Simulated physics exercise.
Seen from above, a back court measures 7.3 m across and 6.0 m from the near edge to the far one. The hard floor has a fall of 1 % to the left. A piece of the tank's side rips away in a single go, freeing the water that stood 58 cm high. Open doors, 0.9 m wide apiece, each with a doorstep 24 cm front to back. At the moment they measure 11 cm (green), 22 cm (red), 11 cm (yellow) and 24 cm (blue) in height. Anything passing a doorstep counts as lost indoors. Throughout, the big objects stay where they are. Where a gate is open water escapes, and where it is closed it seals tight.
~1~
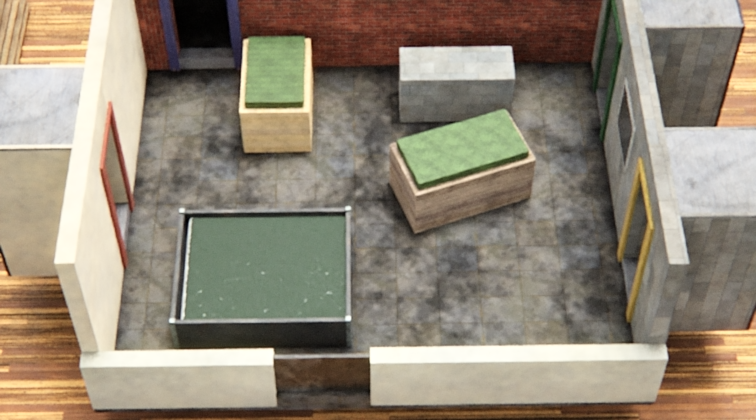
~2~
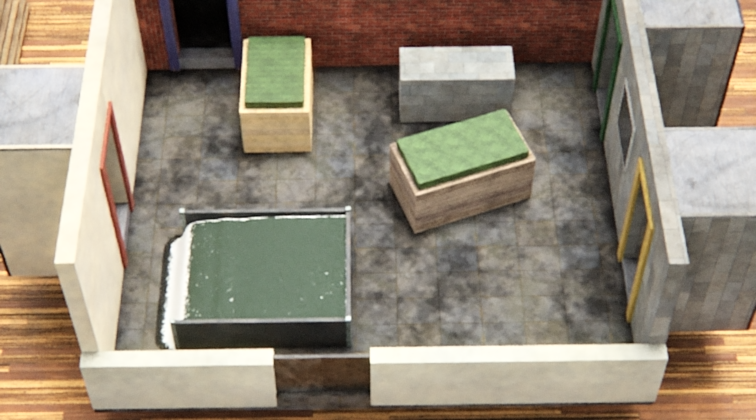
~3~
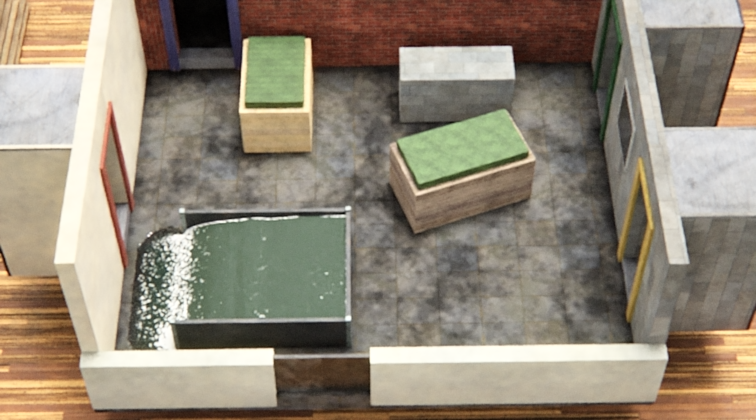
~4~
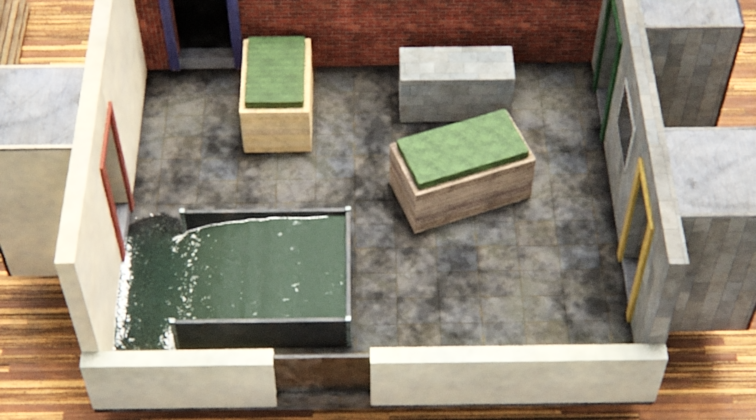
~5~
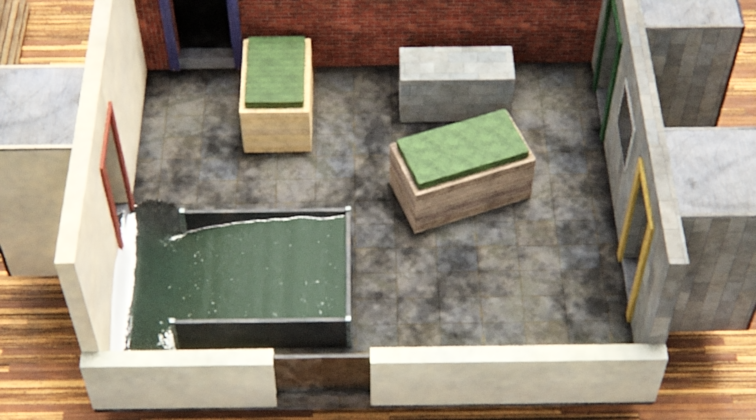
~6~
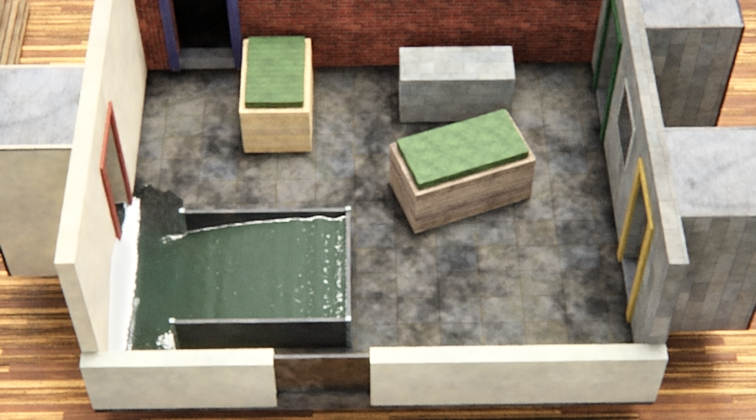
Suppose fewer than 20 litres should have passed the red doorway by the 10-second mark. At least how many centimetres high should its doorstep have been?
I would say at least 30 cm.
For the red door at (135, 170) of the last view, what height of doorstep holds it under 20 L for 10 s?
Minimum: Close to 11.5 cm.
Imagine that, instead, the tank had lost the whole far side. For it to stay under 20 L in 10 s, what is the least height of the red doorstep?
With that break, close to 11.0 cm.
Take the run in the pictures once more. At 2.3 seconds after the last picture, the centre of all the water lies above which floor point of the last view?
At about (220, 265).
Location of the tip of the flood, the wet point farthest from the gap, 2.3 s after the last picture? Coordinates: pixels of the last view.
At about (554, 377).
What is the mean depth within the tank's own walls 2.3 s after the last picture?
It averages roughly 19 centimetres.
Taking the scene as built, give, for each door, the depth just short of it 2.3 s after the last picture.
Door by door in centimetres - green 0, red 24, yellow 0, blue 27.
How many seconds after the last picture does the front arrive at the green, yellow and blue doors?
Arrival: Green 5.0 s, yellow 3.2 s, blue 1.4 s.
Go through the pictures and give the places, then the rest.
In the first picture, still water, 58 cm deep, in the tank at (263, 267); the red door at (118, 193) is dry.
In the second picture, water pours out at (183, 284) and has run 0.2 m, to (163, 343); about 7 cm deep outside, 58 cm at the back.
In the third picture, the gap is at (183, 285), the front 0.7 m out at (134, 333); the back of the tank holds 58 cm.
In the fourth picture, the front is at a hidden place, 0.9 m from the gap at (183, 286); 2.1 m2 of floor is wet, 58 cm left at the back.
In the fifth picture, the gap is at (184, 286), the front 1.1 m out at a hidden place; the back of the tank holds 57 cm.
In the sixth picture, the gap is at (184, 286), the front 1.3 m out at (133, 195); the back of the tank holds 51 cm; water is at the red door at (118, 193).
Then, 0.7 s after the last picture water covers 15 % of the floor, deepest (55 cm) near (112, 374); 34 cm at the red door, 22 litres in over its 22 cm doorstep.
Then, 2.3 s after the last picture water covers 35 % of the floor, deepest (31 cm) near (111, 385); 24 cm at the red door, 73 litres in over its 22 cm doorstep.
Then, 9.3 s after the last picture water covers 100 % of the floor, deepest (14 cm) near (147, 80); 10 cm at the red door, 77 litres in over its 22 cm doorstep.
At the red door as built, the water peaked near 34 cm, 0.9 s after the last picture.
Run again over the same 10 s with other heights there, 35 litres in over 27.5 cm, 3 litres over 37 cm. The limit of 20 litres is kept from about 30 cm up.
